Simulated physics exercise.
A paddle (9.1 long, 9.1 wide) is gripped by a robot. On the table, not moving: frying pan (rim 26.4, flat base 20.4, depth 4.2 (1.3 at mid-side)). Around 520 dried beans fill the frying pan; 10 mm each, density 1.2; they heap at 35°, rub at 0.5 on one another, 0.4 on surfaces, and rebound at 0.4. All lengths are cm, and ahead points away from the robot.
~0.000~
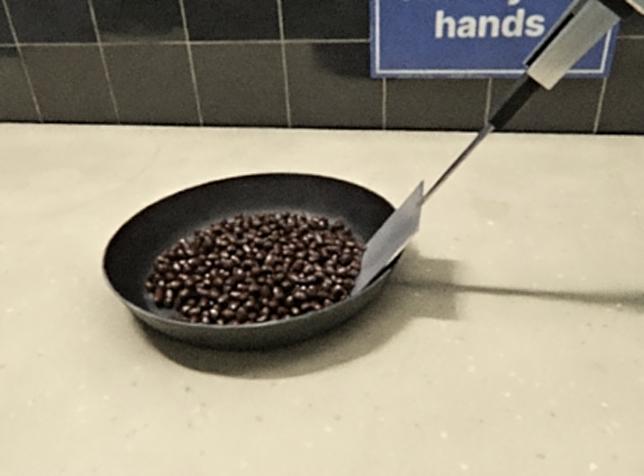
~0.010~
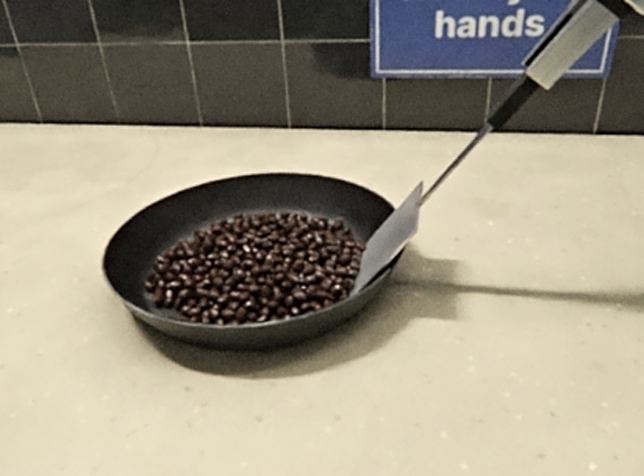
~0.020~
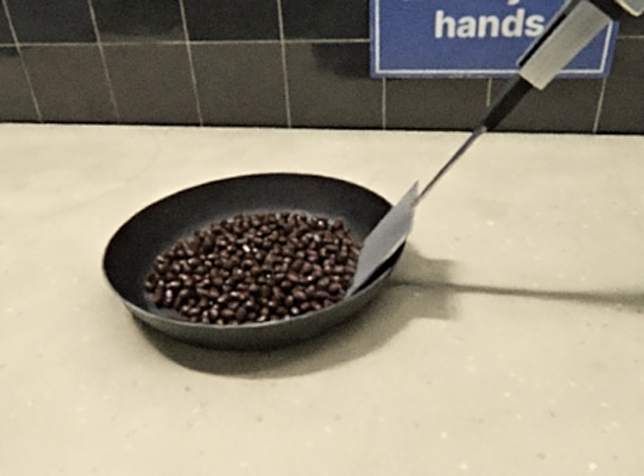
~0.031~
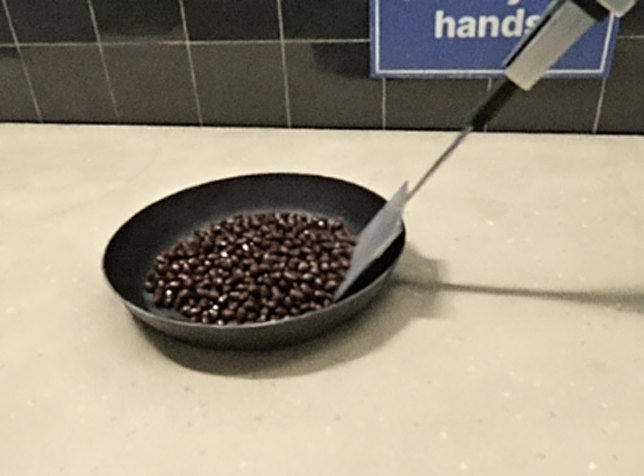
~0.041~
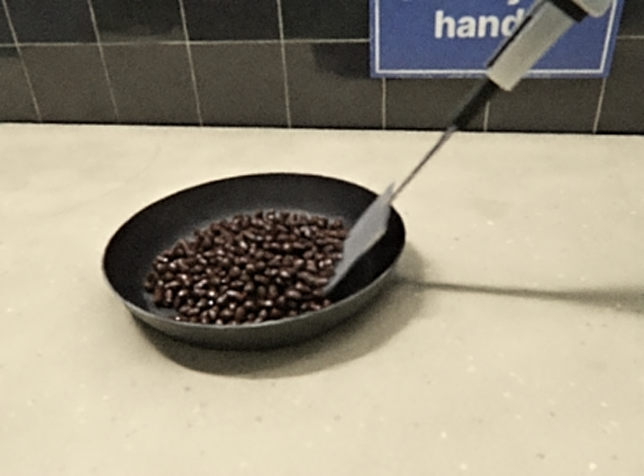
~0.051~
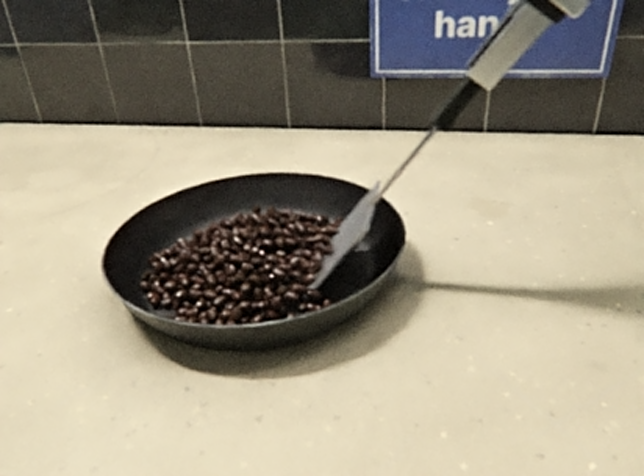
A robot's gripper, partly visible at the upper right, holds a thin grey paddle over a pale speckled countertop, seen from slightly above by a still camera. A black frying pan full of glossy dark brown beans sits left of centre, with dark tiles and a blue sign reading "hands" behind. The paddle rests at first, then slides left inside the motionless pan, pushing the beans into a slightly tighter heap.
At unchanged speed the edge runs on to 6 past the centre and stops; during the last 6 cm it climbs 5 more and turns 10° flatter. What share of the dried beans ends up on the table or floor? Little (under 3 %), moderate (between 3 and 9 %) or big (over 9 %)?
Share on the table or floor: Big (over 9 %).
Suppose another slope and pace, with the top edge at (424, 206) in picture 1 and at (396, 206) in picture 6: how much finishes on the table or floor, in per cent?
Some 0 per cent.
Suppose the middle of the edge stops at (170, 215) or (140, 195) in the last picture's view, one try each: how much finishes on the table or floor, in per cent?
Some 20 and 30 per cent.
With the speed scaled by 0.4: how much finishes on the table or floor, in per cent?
Some 0 per cent.
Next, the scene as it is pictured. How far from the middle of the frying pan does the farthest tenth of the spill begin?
Roughly 65 cm.
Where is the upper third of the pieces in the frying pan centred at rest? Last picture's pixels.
Near (168, 245).
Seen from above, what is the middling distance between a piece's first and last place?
Roughly 5 cm.
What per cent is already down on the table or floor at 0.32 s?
Some 10 per cent.
After 0.08 s, sloping 54°, highest piece 6 above the table; 515 in the frying pan.
After 0.11 s, sloping 51°, highest piece 8 above the table; 515 in the frying pan.
After 0.32 s, sloping 44°, highest piece 12 above the table; 446 in the frying pan, 59 on the table or floor, 10 on the blade or in flight.
After 1.37 s, sloping 44°, highest piece 4 above the table; 446 in the frying pan, 69 on the table or floor.
In the end, 446 in the frying pan, 69 on the table or floor. That is 13 % on the table or floor.
